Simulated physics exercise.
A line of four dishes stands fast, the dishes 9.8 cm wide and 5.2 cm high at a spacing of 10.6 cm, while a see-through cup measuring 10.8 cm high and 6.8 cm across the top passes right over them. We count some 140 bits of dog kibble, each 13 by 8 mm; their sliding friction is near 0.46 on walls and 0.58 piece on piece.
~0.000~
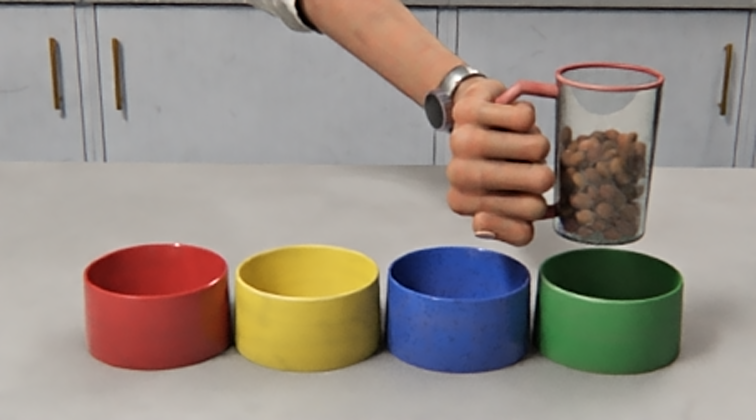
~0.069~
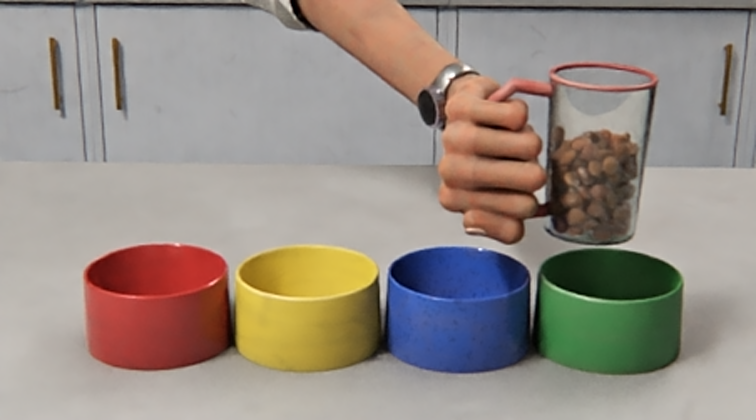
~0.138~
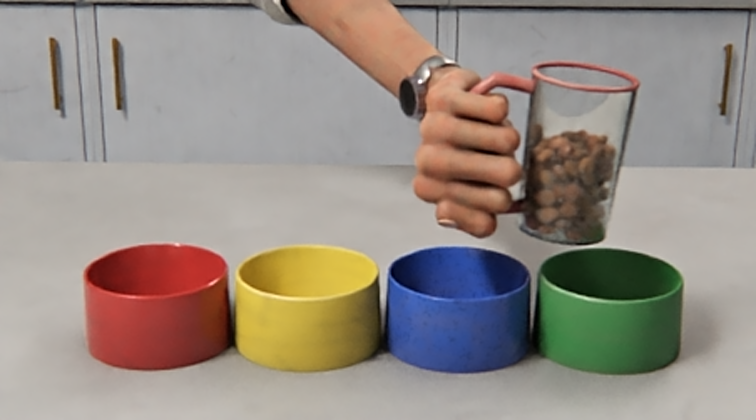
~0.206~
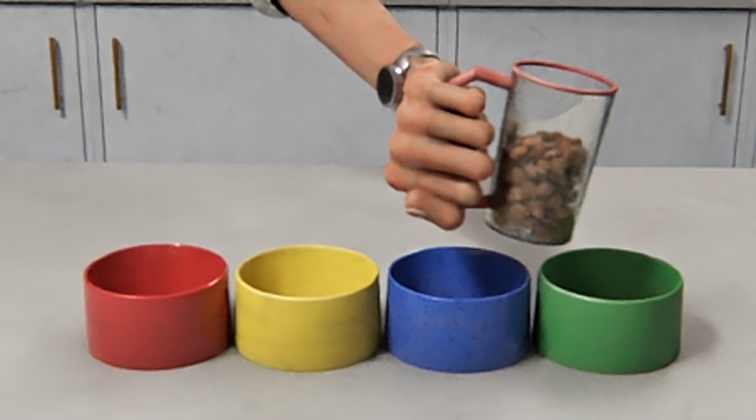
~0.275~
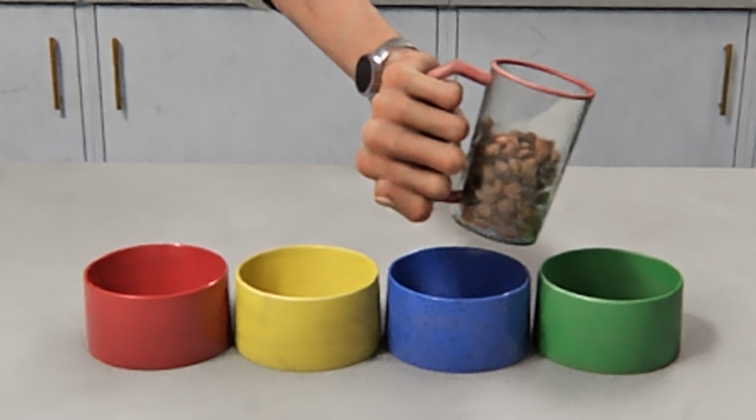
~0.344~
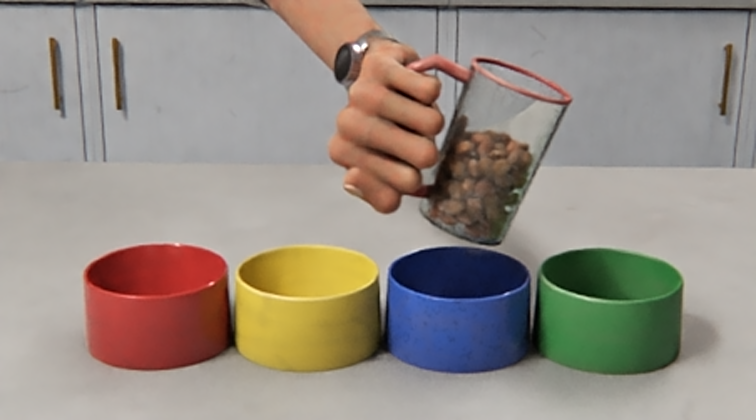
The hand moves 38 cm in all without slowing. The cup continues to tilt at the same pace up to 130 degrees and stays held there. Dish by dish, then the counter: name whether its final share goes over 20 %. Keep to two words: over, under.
At the end, red: Goes past a fifth; blue: Stays within a fifth; green: Stays within a fifth; yellow: Stays within a fifth; counter: Stays within a fifth.
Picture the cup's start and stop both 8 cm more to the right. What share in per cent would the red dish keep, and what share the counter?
In that case, red: 30; counter: 30.
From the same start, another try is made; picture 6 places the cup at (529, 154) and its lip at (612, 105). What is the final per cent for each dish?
Final shares - red 10 %, blue 0 %, green 0 %, yellow 80 %.
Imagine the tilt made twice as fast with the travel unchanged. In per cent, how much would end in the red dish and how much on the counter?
In that case red 20; counter 10.
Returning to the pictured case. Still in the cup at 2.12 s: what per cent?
Around 0 in a hundred.
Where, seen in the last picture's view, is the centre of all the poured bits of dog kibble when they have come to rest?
Resting centre estimate: Around (155, 314).
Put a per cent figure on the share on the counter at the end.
Around 0 percent, I'd guess.
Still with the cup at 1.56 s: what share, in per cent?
Load share: Near 100 percent.
After 1.07 s, tilt 71 degrees; cup holds 100 %.
After 1.56 s, tilt 106 degrees; cup holds 100 %.
After 2.12 s, tilt 130 degrees; cup holds 0 %, red 100 %.
At rest (2.7 s), red 100 %, blue 0 %, green 0 %, yellow 0 %, counter 0 %.
